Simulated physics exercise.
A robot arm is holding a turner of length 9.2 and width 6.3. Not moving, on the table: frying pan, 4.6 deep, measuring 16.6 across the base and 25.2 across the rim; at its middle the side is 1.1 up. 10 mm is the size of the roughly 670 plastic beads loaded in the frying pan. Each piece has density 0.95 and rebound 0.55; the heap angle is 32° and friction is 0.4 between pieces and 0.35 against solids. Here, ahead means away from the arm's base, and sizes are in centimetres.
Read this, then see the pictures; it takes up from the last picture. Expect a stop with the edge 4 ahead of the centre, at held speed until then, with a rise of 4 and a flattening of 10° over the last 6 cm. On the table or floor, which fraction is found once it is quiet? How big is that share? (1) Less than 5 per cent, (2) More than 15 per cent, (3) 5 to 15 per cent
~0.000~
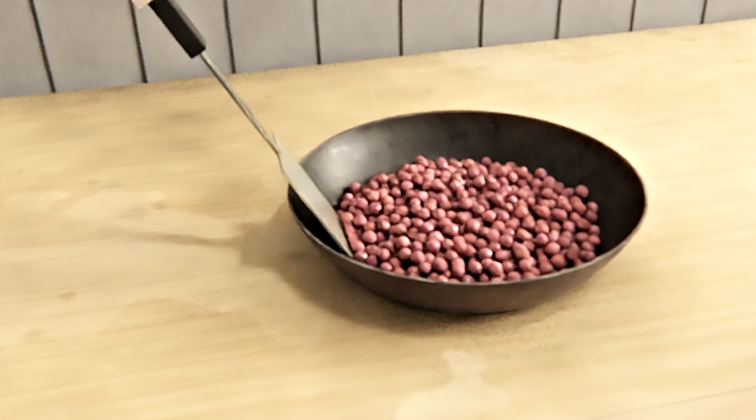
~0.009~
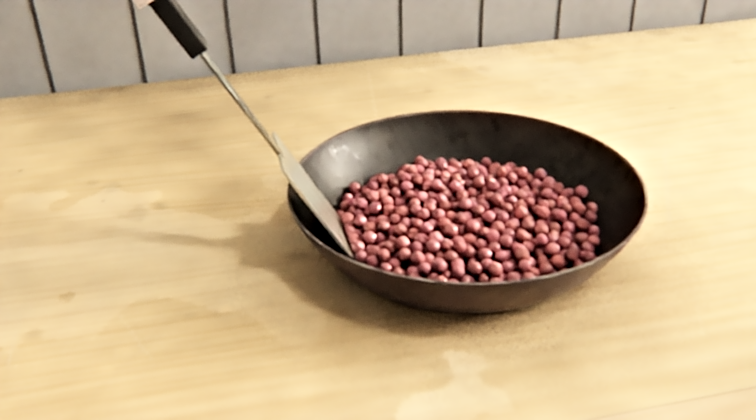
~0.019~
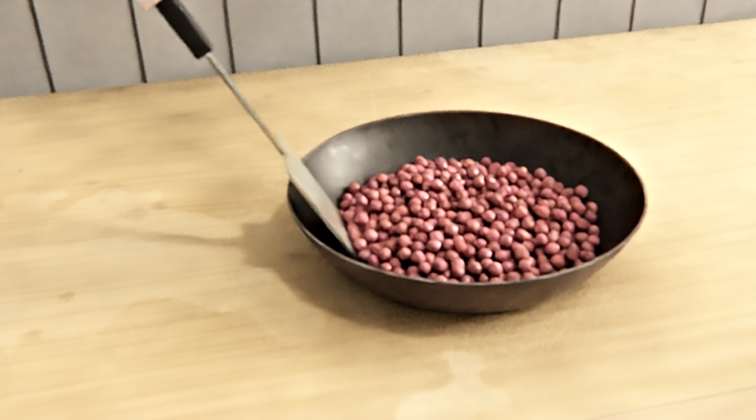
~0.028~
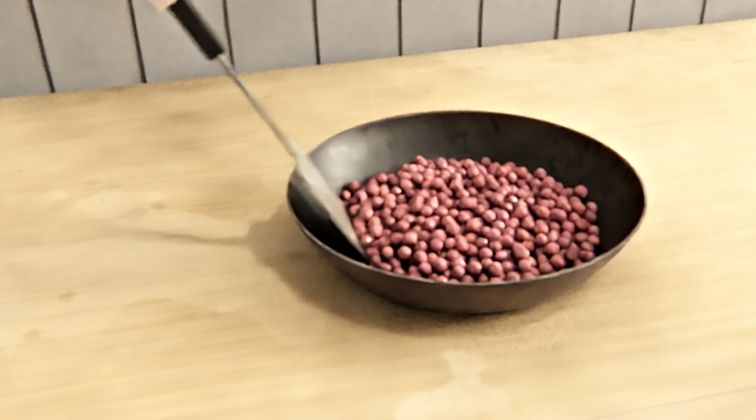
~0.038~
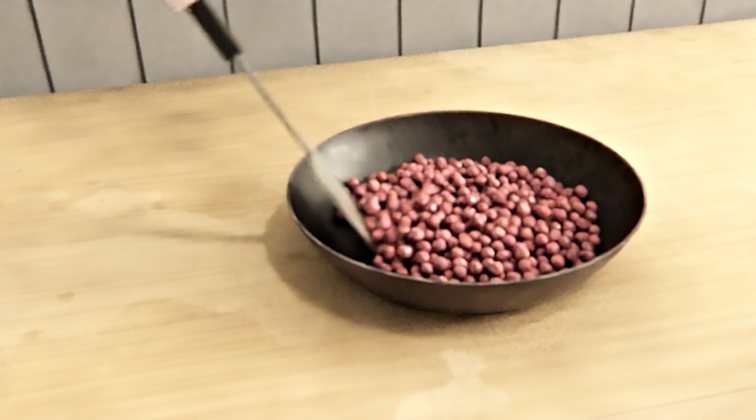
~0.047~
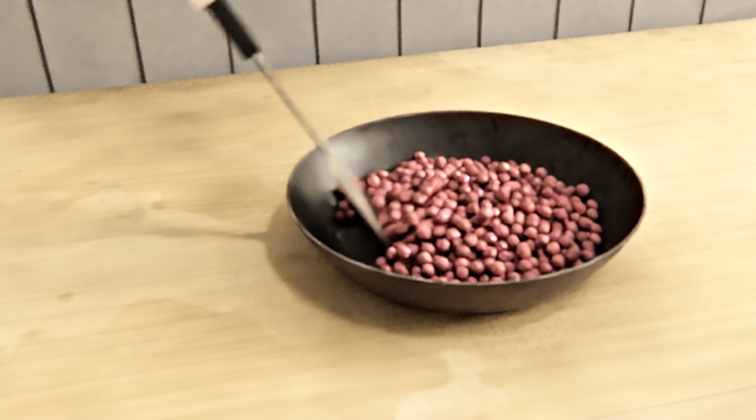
5 to 15 per cent.
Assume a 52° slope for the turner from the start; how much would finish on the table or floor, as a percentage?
Roughly 10 per cent.
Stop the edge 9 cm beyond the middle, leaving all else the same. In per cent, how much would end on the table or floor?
In that case around 20 per cent.
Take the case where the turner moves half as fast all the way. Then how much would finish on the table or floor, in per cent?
0 per cent, roughly.
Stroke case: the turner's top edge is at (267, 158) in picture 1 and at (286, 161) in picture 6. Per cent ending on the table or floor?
It comes to something like 0 %, give or take.
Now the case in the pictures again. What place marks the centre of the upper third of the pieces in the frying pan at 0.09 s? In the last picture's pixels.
It is centred at roughly (479, 203).
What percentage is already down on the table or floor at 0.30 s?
About 10 per cent.
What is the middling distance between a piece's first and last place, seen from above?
Distance: Around 2 cm.
By 0.07 s, sloping 61°, highest piece 6 above the table; 666 in the frying pan.
By 0.09 s, sloping 57°, highest piece 7 above the table; 666 in the frying pan.
By 0.30 s, sloping 51°, highest piece 6 above the table; 603 in the frying pan, 61 on the table or floor, 2 on the blade or in flight.
By 1.35 s, sloping 51°, highest piece 4 above the table; 603 in the frying pan, 63 on the table or floor.
Final count, 603 in the frying pan, 63 on the table or floor. That is 9 % on the table or floor.
